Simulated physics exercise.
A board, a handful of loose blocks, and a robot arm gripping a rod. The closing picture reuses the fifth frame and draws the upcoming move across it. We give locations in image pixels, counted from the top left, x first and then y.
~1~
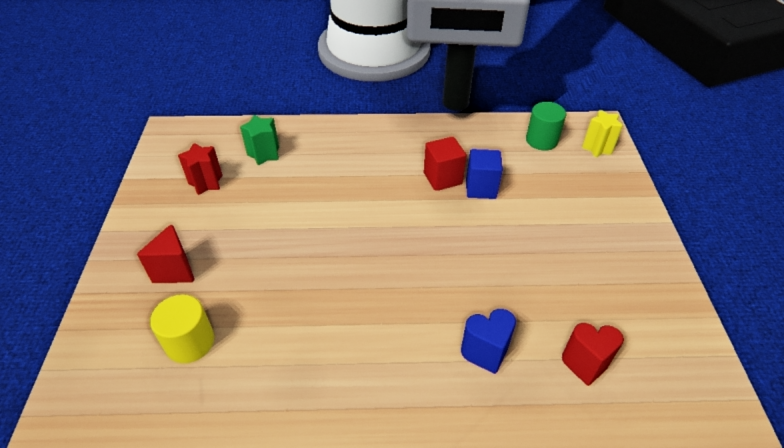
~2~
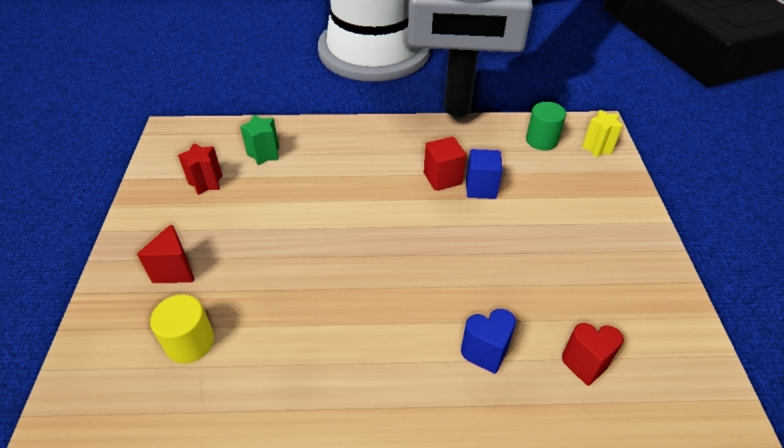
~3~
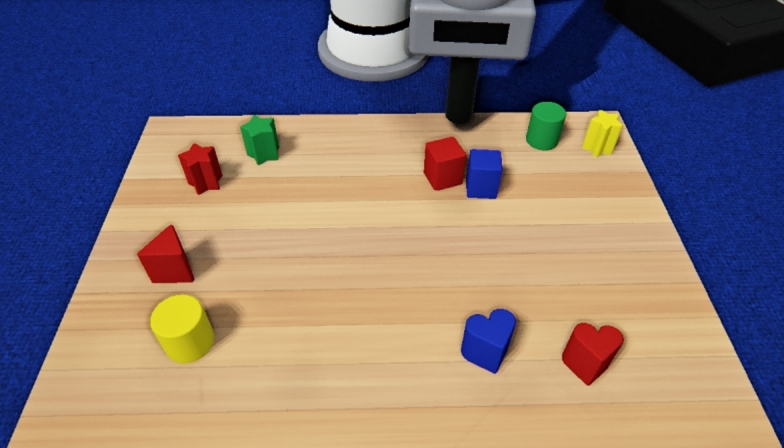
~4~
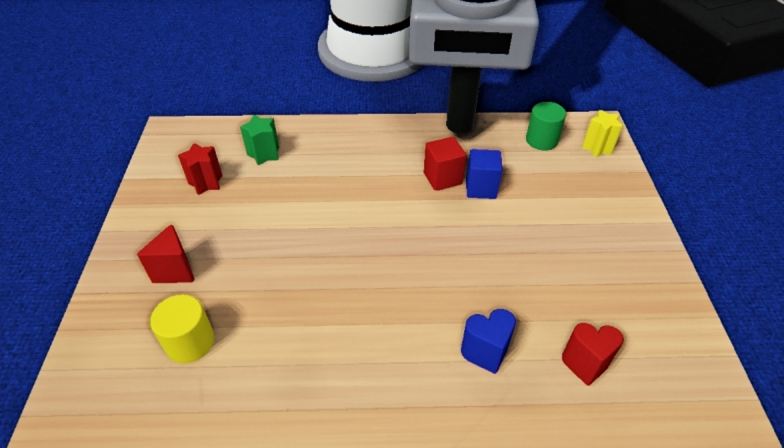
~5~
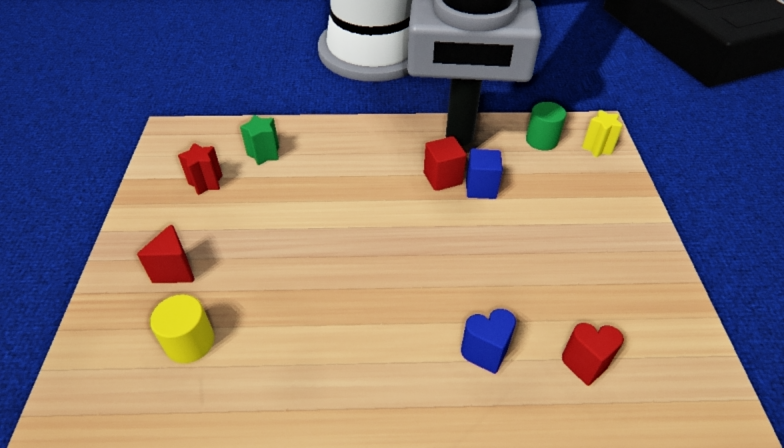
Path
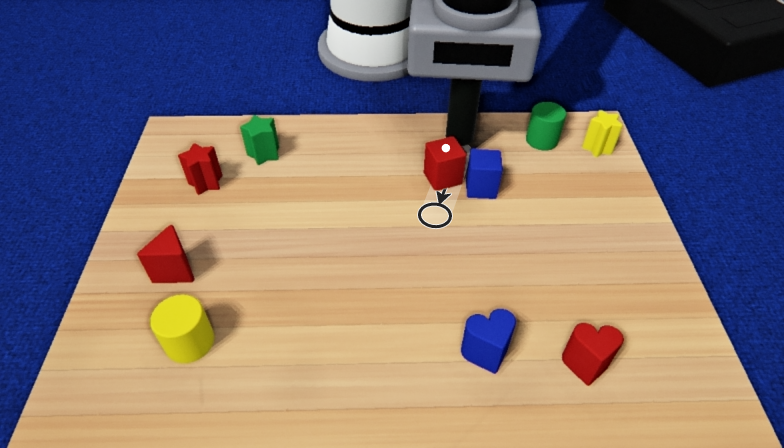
To begin with, a robot arm holds a dark rod at the far edge of a wooden board scattered with red, blue, green and yellow blocks. The rod then moves slowly forward, toward the red and blue cubes, ending just behind them, while all the blocks stay still.
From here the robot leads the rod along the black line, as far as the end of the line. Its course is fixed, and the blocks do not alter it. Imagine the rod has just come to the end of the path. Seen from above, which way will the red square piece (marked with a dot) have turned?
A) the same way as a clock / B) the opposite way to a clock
It's A.
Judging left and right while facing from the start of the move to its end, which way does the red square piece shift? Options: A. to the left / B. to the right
B
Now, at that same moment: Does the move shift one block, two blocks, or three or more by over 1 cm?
Here I'd predict a lone block moving more than 1 cm.
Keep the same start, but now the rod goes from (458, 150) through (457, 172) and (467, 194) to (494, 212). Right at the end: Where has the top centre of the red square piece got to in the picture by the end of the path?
Most likely (437, 173).
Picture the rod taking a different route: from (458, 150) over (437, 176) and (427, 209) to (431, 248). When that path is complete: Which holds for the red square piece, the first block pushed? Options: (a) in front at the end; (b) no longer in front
a: In front at the end.
Drawn move, from (458, 150) directly to (435, 215); the dot is on the red square piece.
What follows on the original path. One third of the way, rod at (453, 158); red square piece at (438, 162).
Two thirds of the way, rod at (445, 180); red square piece at (422, 182), turned 30° clockwise.
At the end, rod at (436, 203); red square piece at (405, 196), turned 65° clockwise; blue square piece still.
